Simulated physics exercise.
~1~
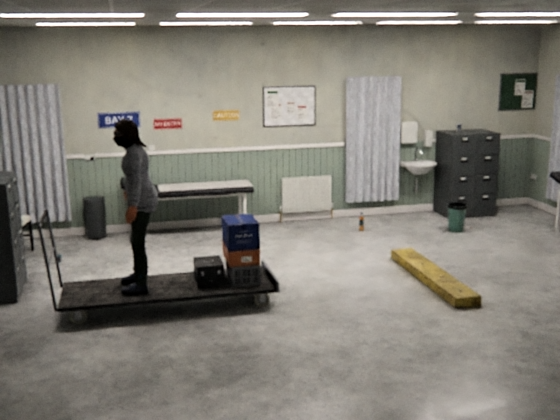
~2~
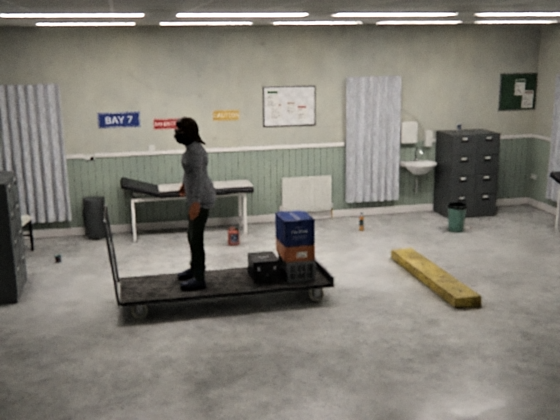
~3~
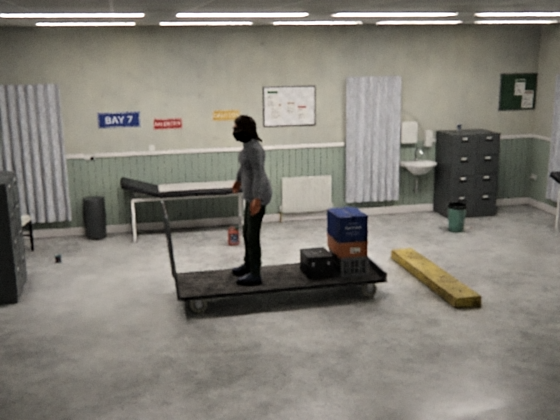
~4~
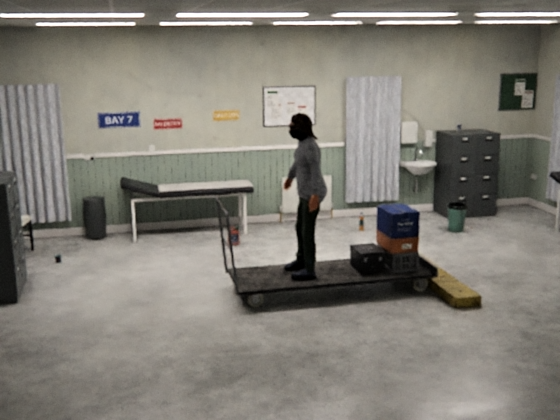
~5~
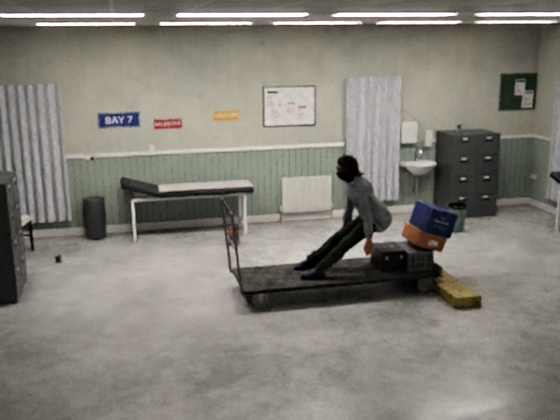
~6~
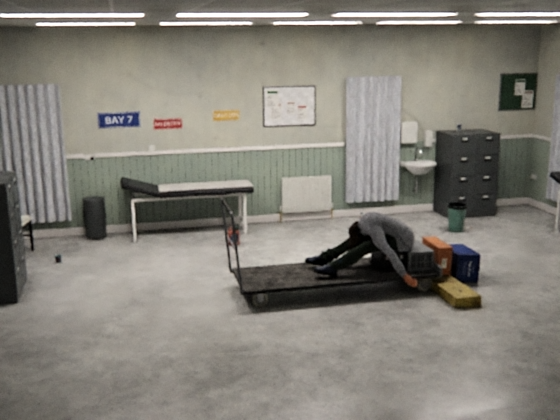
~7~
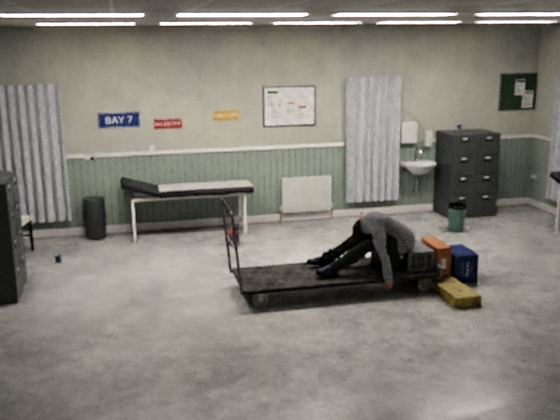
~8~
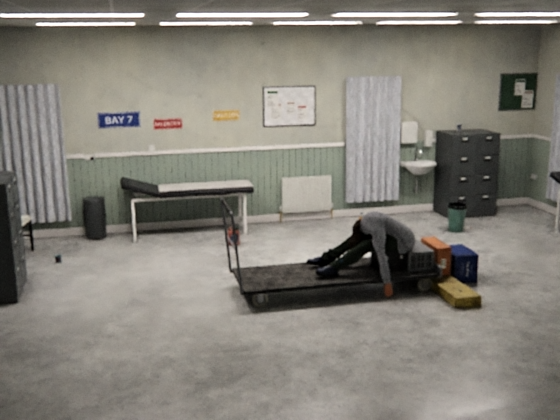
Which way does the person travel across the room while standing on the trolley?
The person travels to the right, riding on the trolley toward the yellow kerb.
A flat trolley carrying a standing person, a toolbox, a crate, an orange tote and a blue carton rolls right and stops at a yellow kerb; the person pitches forward and ends slumped over the toolbox and crate, while the tote and carton topple off the front.
